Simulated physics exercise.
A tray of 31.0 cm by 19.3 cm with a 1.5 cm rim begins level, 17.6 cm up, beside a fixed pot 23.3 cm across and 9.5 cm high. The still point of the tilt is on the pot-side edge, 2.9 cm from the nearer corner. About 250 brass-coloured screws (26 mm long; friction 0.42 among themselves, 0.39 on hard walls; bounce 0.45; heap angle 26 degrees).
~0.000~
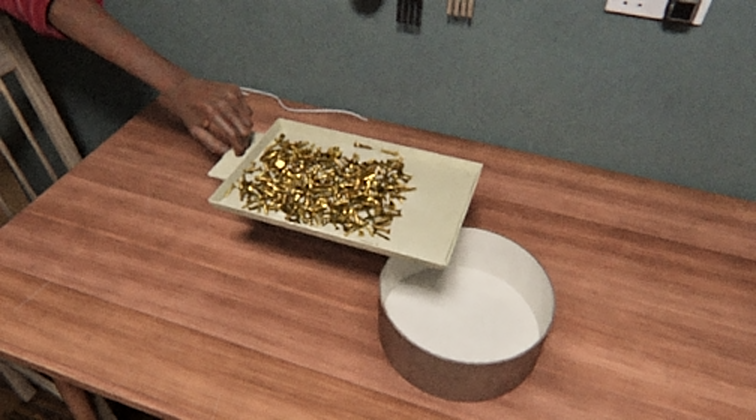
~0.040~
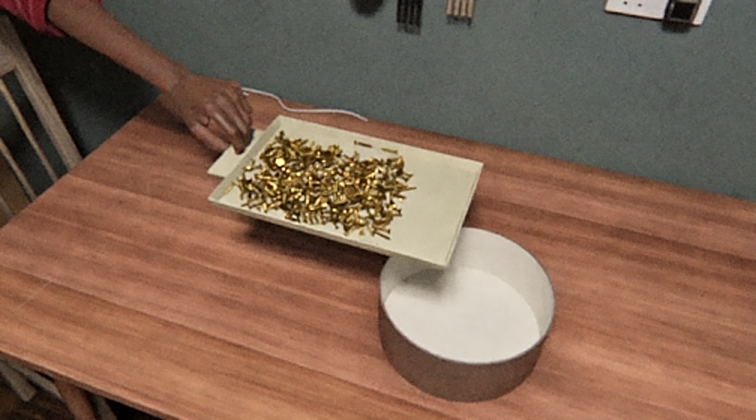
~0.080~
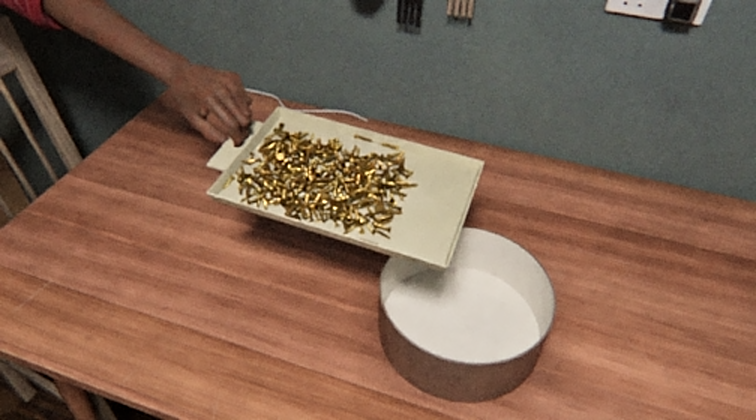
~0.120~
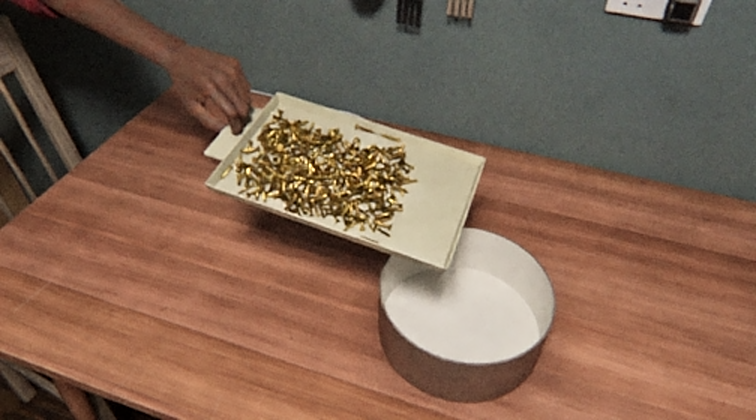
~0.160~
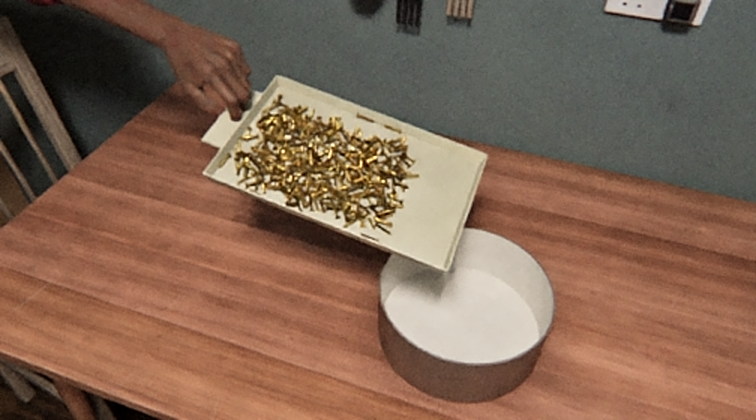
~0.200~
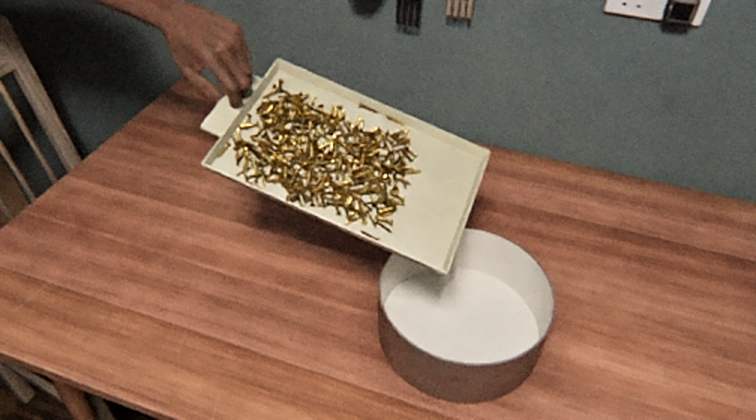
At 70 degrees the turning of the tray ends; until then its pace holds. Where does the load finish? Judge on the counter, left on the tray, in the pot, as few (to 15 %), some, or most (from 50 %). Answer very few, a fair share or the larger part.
On the counter: A fair share; left on the tray: Very few; in the pot: The larger part.
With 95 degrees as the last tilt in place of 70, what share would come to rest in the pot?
In that case some 75 per cent.
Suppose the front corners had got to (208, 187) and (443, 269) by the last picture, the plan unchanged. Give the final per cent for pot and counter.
Pot 30, counter 65.
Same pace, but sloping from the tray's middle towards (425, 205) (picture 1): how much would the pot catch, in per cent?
Some 70 per cent.
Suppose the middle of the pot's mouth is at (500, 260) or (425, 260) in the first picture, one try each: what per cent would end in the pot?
Some 10 and 10 per cent.
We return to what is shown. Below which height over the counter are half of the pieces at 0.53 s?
About 26 cm.
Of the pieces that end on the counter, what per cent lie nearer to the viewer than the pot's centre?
Some 100 per cent.
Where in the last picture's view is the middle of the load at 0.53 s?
Around (398, 202).
After 0.40 s, tilt 46 degrees; the tray holds 100 %, the pot 0 %.
After 0.53 s, tilt 64 degrees; the tray holds 100 %, the pot 0 %.
After 0.78 s, tilt 70 degrees; the tray holds 0 %, the pot 60 %.
At rest (2.2 s), counter 30 %, tray 0 %, pot 70 %.
